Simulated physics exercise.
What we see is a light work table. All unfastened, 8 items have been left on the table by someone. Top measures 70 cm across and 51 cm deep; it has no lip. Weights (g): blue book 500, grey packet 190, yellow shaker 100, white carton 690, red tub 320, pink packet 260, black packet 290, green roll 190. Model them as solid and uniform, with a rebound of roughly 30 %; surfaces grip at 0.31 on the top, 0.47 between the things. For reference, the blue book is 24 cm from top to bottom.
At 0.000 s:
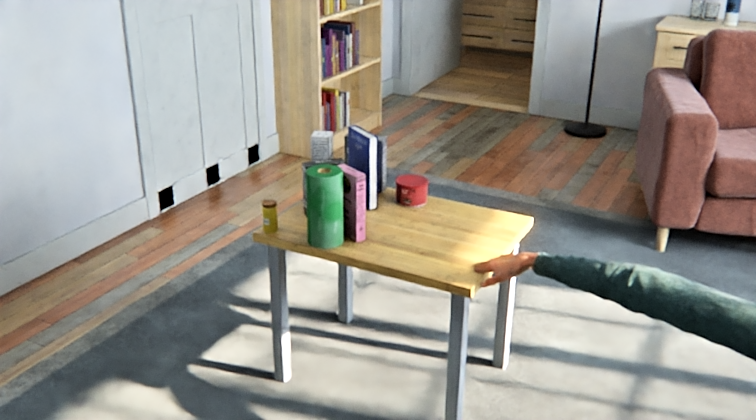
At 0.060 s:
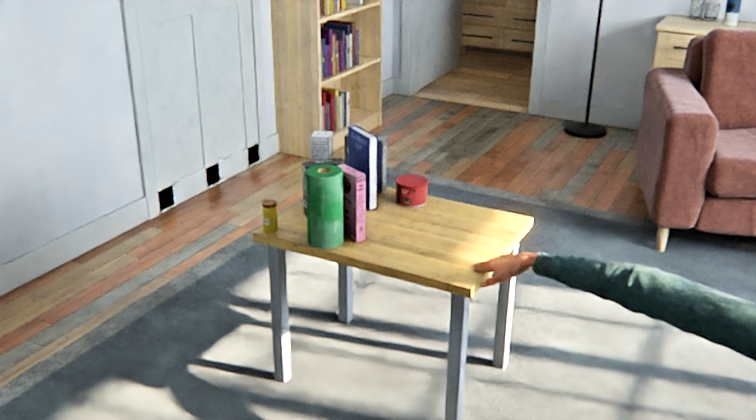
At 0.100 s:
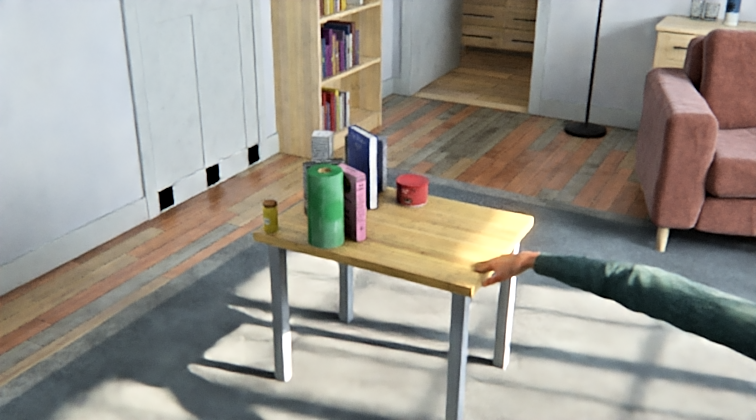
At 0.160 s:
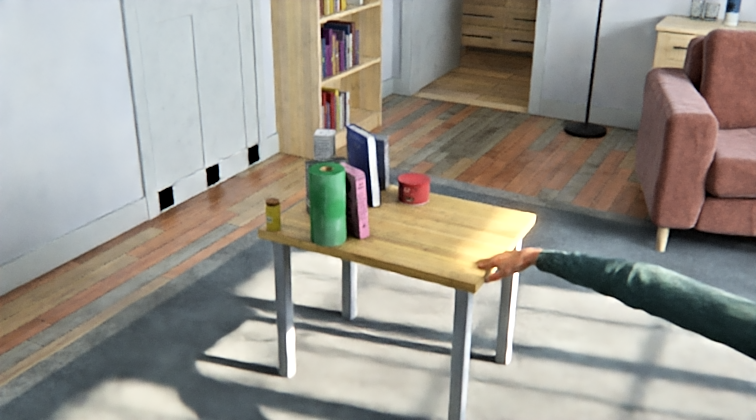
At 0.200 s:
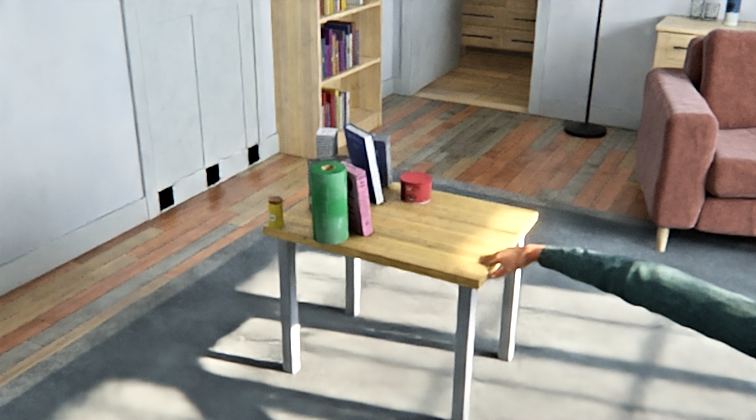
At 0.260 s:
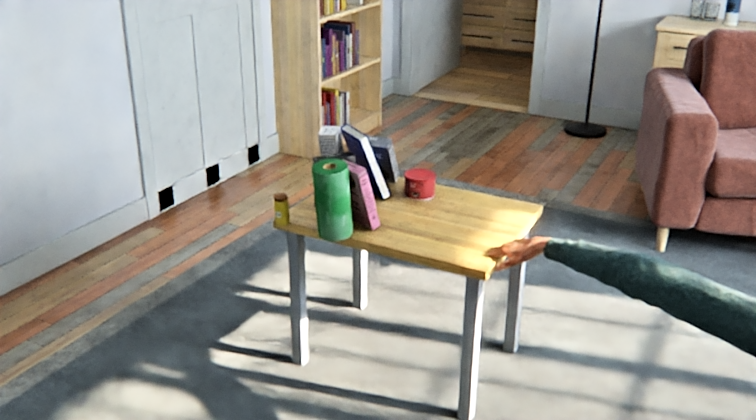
Wooden table sliding slightly right as a hand pulls its corner, books tilting left, then yellow container slipping off left edge.
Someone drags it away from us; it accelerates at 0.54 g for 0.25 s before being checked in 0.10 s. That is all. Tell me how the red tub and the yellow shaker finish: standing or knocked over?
Red tub - standing; yellow shaker - knocked over.
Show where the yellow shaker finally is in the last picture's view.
At roughly (310, 338).
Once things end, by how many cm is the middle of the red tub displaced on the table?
Around 0 centimetres.
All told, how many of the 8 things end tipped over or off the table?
Count: 6.
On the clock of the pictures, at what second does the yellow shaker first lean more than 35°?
It happens near 0.4 s.
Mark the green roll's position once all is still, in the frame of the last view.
Rest position, about (310, 384) px.
After 0.46 s, table shifted 23 cm; red tub moved 3 cm near (437, 172); white carton 74° off upright; pink packet on its side.
After 0.66 s, table shifted 23 cm; grey packet now off the table; white carton on its side; pink packet on its side.
In the end (3.4 s), off the table and tipped over, grey packet, yellow shaker and green roll; toppled on the table, blue book, white carton and pink packet; not toppled but over 5 cm from the start, black packet; red tub under 5 cm from the start. At the end, from the last picture's camera, red tub near (441, 168), yellow shaker near (310, 338).
